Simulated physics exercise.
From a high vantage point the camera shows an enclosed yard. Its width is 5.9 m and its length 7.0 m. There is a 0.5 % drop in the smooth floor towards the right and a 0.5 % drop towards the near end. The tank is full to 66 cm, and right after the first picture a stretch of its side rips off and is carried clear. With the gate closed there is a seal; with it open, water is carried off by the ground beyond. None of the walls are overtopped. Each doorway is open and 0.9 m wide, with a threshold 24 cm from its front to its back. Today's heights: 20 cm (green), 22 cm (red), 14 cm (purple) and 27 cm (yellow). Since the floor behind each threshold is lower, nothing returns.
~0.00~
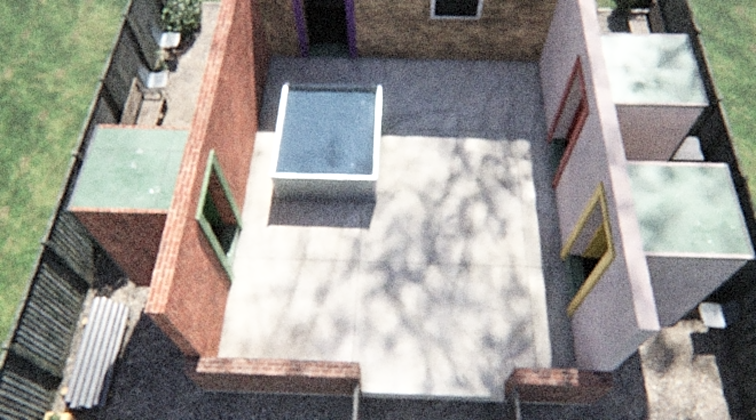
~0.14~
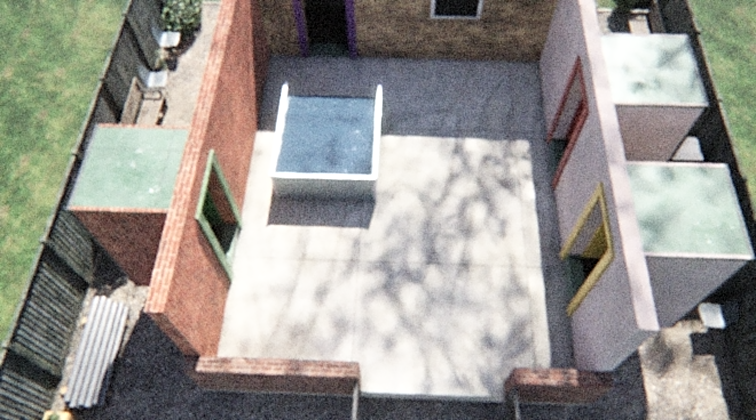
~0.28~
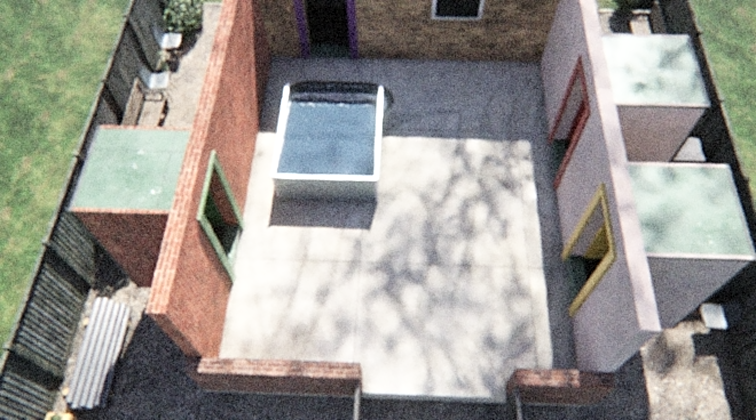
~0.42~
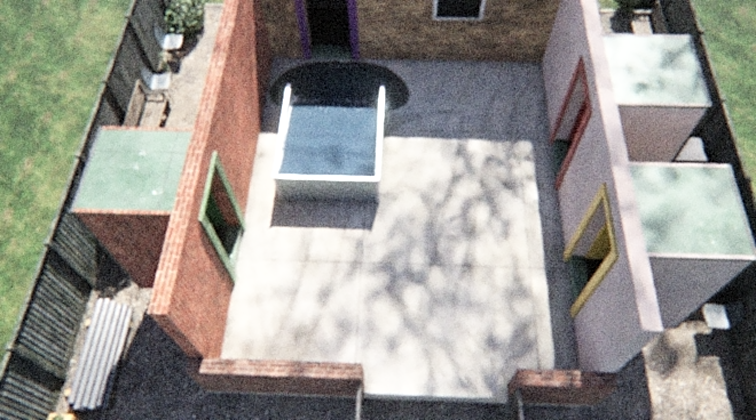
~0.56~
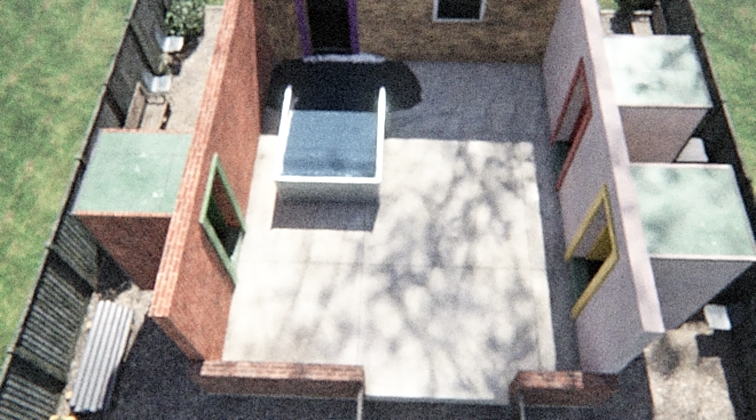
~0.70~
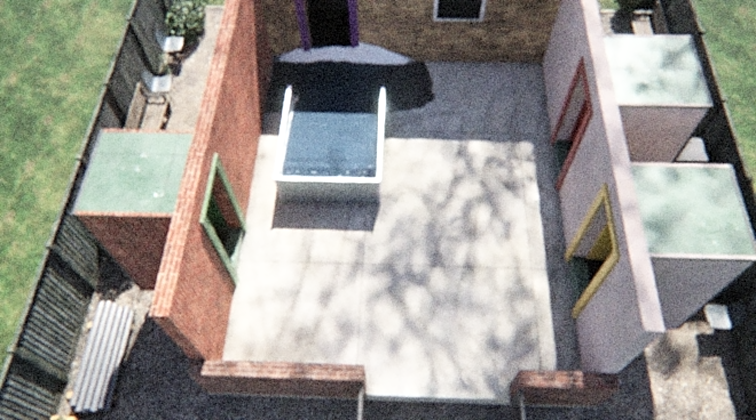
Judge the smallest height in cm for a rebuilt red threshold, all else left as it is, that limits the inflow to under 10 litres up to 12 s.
Roughly 7.5 cm at the least.
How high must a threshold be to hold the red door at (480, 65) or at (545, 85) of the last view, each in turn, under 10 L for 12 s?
In turn: Roughly 6.0 cm, roughly 21 cm.
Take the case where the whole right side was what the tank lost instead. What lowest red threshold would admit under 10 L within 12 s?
Close to 31 cm at the least.
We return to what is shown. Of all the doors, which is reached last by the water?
That would be the yellow door.
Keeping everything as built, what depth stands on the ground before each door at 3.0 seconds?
Lab note, depth in cm: Green 0; red 6; purple 27; yellow 0.
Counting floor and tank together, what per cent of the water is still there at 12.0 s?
Something near 70 out of a hundred parts.
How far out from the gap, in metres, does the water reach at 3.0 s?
Around 4.4 m out.
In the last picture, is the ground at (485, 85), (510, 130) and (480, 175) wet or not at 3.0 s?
Status: Submerged / submerged / clear.
After 1.4 s water covers 15 % of the floor, deepest (43 cm) near (355, 65); it has not reached the red door.
After 3.0 s water covers 35 % of the floor, deepest (28 cm) near (282, 64); 6 cm at the red door, 0 litres in over its 22 cm threshold.
After 12.0 s water covers 95 % of the floor, deepest (9 cm) near (566, 386); 4 cm at the red door, 0 litres in over its 22 cm threshold.
At the red door as built, the water arrived by 2.9 s and peaked near 11 cm at 4.2 s.
Run again over the same 12 s with other heights there, 18 litres in over 6.5 cm, 3 litres over 9 cm. The limit of 10 litres is kept from about 7.5 cm up.
